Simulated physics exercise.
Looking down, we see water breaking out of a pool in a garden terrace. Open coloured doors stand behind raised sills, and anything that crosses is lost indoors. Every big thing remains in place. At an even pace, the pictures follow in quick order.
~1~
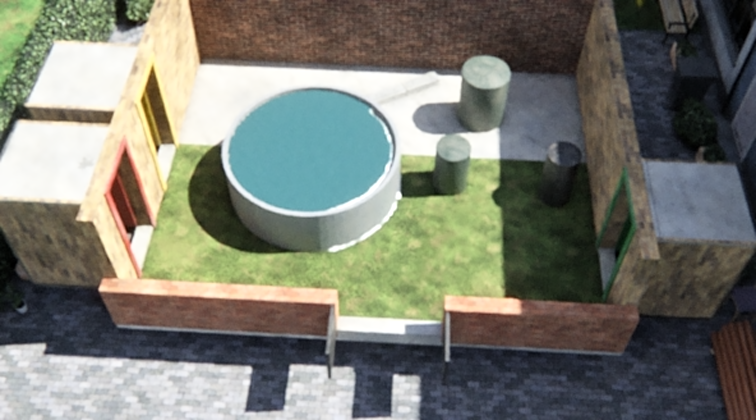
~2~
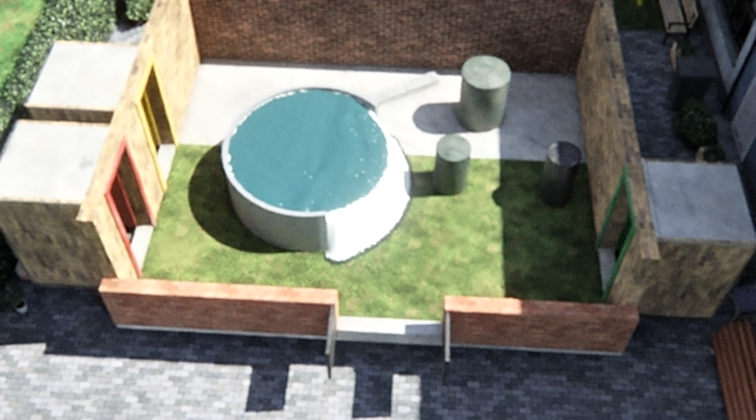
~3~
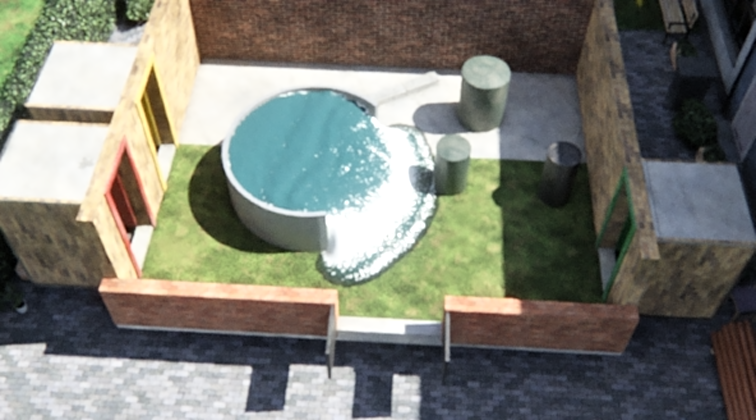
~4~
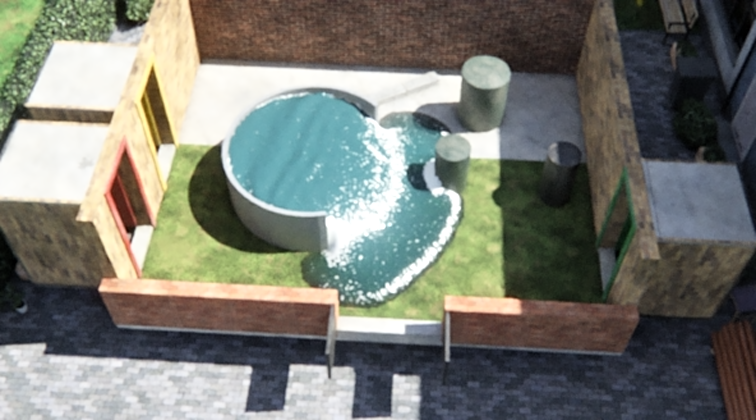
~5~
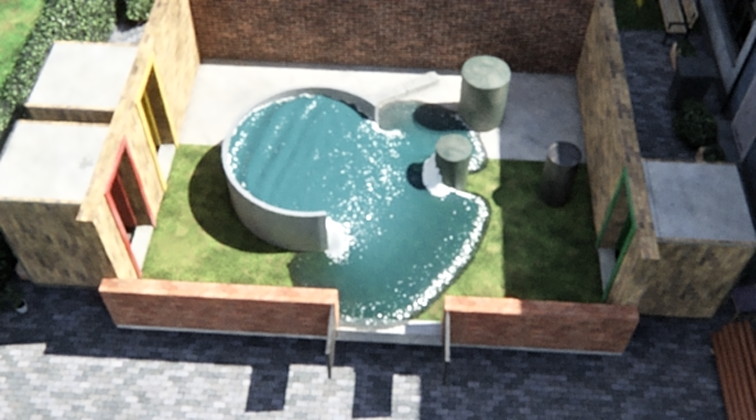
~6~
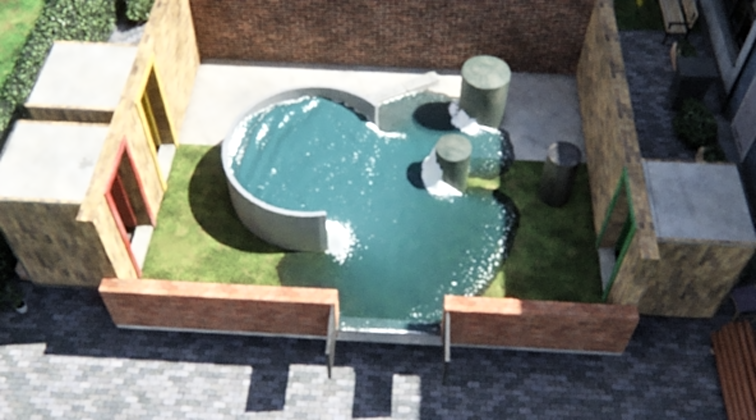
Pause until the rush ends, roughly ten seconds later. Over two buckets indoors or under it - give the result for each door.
Result: The red door does not pass two buckets. The yellow door does not pass two buckets. The green door passes two buckets.
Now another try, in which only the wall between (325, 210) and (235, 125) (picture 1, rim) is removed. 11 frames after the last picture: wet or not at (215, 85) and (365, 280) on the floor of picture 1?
Respectively: Drenched and drenched.
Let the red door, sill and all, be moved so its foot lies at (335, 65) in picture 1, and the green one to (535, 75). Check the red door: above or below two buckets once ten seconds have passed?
My answer is that the red door stays beneath the limit.
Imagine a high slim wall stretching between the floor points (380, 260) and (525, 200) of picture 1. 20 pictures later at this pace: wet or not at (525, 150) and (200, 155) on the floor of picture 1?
Inundated; unwetted.
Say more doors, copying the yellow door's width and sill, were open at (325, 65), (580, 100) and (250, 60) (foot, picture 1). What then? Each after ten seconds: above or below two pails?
In order: Falls short, exceeds it, falls short.
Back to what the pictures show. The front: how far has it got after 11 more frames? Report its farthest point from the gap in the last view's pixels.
Approximate pixel: (576, 79).
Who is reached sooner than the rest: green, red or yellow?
Going by the pictures, it would be the door marked green.
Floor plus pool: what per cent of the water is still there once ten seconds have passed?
About 66 %.
A moment on, water covers 50 % of the floor; the red door not reached, the yellow door not reached, the green door not reached.
Next, water covers 65 % of the floor; the red door not reached, the yellow door not reached, the green door over two buckets in.
Then, water covers 75 % of the floor; the red door not reached, the yellow door not reached, the green door far over two buckets in.
Later, water covers 85 % of the floor; the red door not reached, the yellow door not reached, the green door far over two buckets in.
In the end, water covers 100 % of the floor; the red door wet at the sill, nothing in, the yellow door wet at the sill, nothing in, the green door far over two buckets in.
